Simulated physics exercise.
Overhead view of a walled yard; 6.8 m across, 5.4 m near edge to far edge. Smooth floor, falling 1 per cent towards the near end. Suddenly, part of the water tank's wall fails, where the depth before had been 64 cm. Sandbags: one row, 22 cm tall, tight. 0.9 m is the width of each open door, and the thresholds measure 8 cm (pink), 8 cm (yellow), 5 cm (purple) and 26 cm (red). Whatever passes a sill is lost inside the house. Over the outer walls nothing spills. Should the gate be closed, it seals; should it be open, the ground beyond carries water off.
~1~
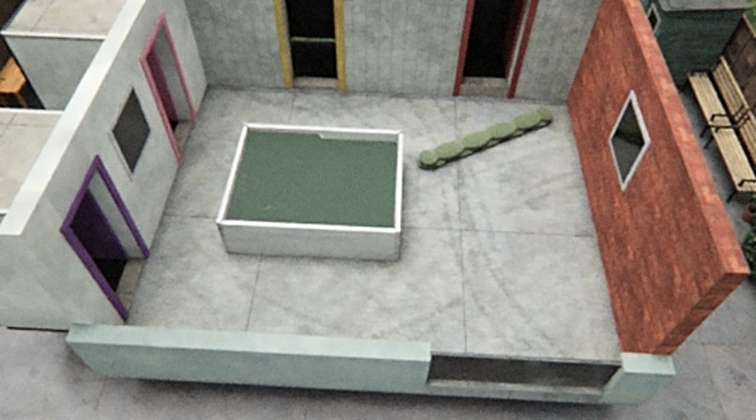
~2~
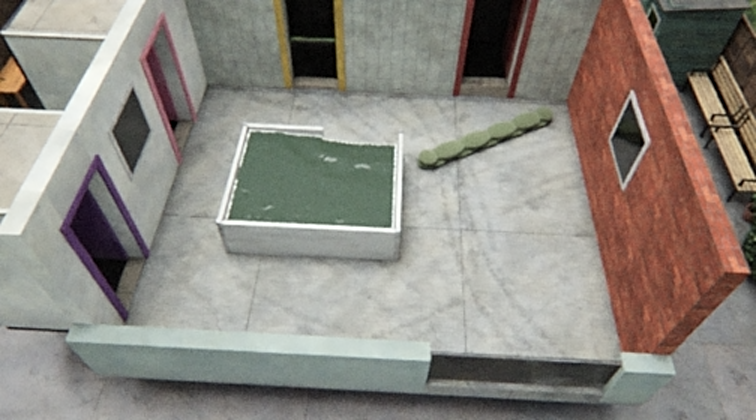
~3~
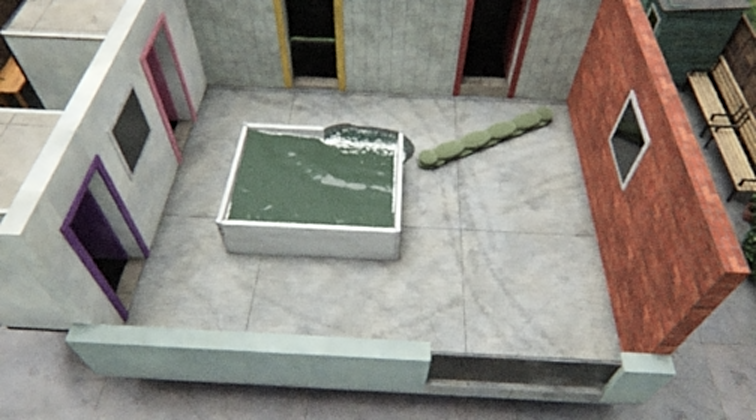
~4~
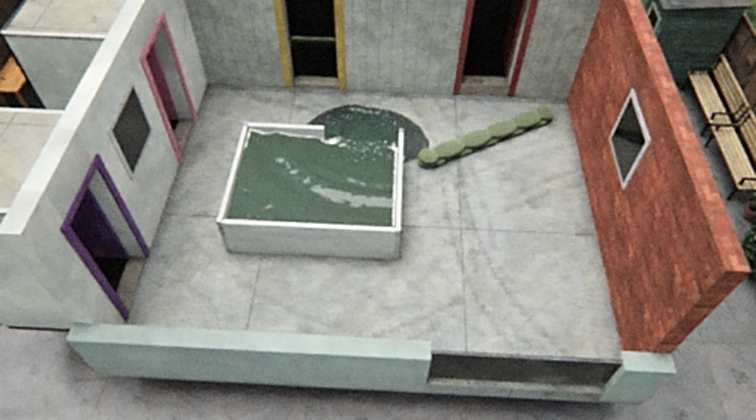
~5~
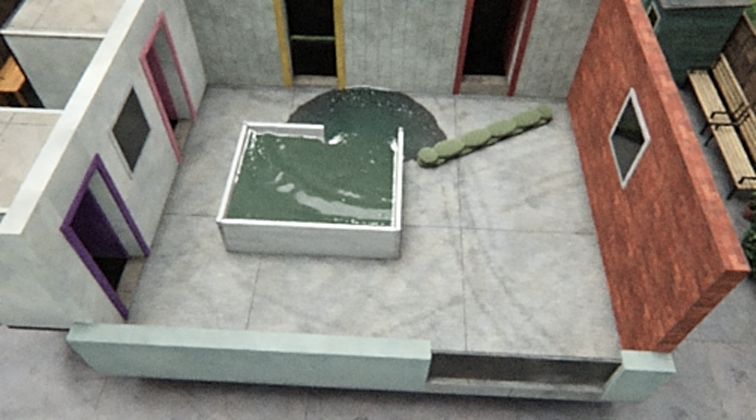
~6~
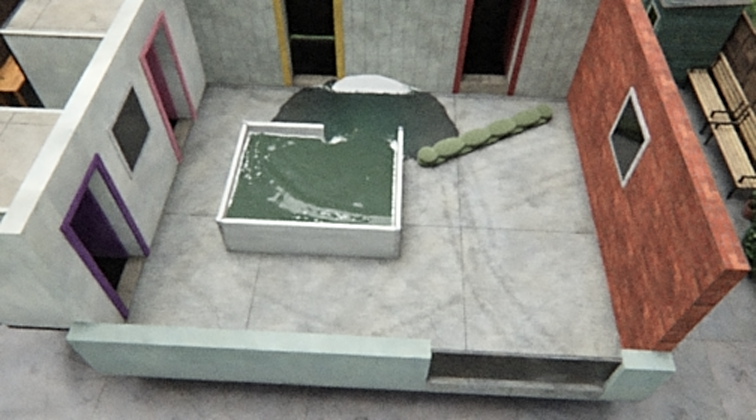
The clip opens on a walled yard with a white-rimmed tank of still, dark green water beside a low green hedge. A gap appears in the tank's far side, the surface ripples, and water pours out, spreading across the floor in a widening dark fan to the back wall.
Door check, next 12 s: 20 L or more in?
Pink door: Limit crossed. Yellow door: Limit crossed. Purple door: Limit crossed. Red door: Limit not crossed.
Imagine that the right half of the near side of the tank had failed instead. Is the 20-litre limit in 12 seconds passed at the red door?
Against the limit, red does not exceed it.
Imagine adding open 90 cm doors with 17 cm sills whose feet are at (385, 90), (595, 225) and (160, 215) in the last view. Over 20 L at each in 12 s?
In that order: Beyond it, short of it, short of it.
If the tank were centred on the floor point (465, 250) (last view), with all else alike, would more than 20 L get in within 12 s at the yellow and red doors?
Checking the limit: The yellow door is within it and the red door is within it.
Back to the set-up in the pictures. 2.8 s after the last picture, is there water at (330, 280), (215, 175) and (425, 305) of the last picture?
Untouched, soaked, untouched.
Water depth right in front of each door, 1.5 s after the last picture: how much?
In centimetres - pink: 0, yellow: 20, purple: 0, red: 17.
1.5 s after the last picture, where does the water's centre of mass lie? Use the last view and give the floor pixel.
Near (351, 166).
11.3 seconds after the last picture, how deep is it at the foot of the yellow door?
Looks like about 7.0 cm at that spot.
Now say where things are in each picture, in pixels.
Still water, 64 cm deep, in the water tank at (317, 178), in the first frame.
The front is at a hidden place, 0.7 m from the gap on the water tank's far side; 0.2 m2 of floor is under water; 64 cm left at the back of the water tank, in the second frame.
Water pours out on the water tank's far side and has run 0.9 m, to a hidden place; typically 10 cm deep outside, 64 cm at the water tank's back, in the third frame.
The front is at (348, 108), 1.3 m from the gap on the water tank's far side; 2.0 m2 of floor is under water; 64 cm left at the back of the water tank, in the fourth frame.
The front is at (340, 90), 1.8 m from the gap on the water tank's far side; 3.5 m2 of floor is under water; 62 cm left at the back of the water tank, in the fifth frame.
The front is at (311, 88), 2.1 m from the gap on the water tank's far side; 4.2 m2 of floor is under water; 57 cm left at the back of the water tank, in the sixth frame.
Then, 0.7 s after the last picture water covers 15 % of the floor and is deepest (40 cm) near (368, 95); pink door not reached, yellow door 21 cm at the sill, 25 L in, purple door not reached, red door 11 cm at the sill, 0 L in.
Then, 1.5 s after the last picture water covers 25 % of the floor and is deepest (38 cm) near (561, 103); pink door not reached, yellow door 20 cm at the sill, 75 L in, purple door not reached, red door 17 cm at the sill, 0 L in.
Then, 2.8 s after the last picture water covers 45 % of the floor and is deepest (34 cm) near (561, 103); pink door 12 cm at the sill, 6 L in, yellow door 16 cm at the sill, 132 L in, purple door not reached, red door 19 cm at the sill, 0 L in.
Then, 6.3 s after the last picture water covers 90 % of the floor and is deepest (16 cm) near (384, 152); pink door 10 cm at the sill, 26 L in, yellow door 13 cm at the sill, 183 L in, purple door 7 cm at the sill, 1 L in, red door 15 cm at the sill, 2 L in.
Then, 11.3 s after the last picture water covers 85 % of the floor and is deepest (16 cm) near (132, 300); pink door 8 cm at the sill, 49 L in, yellow door 7 cm at the sill, 199 L in, purple door 14 cm at the sill, 75 L in, red door 4 cm at the sill, 2 L in.
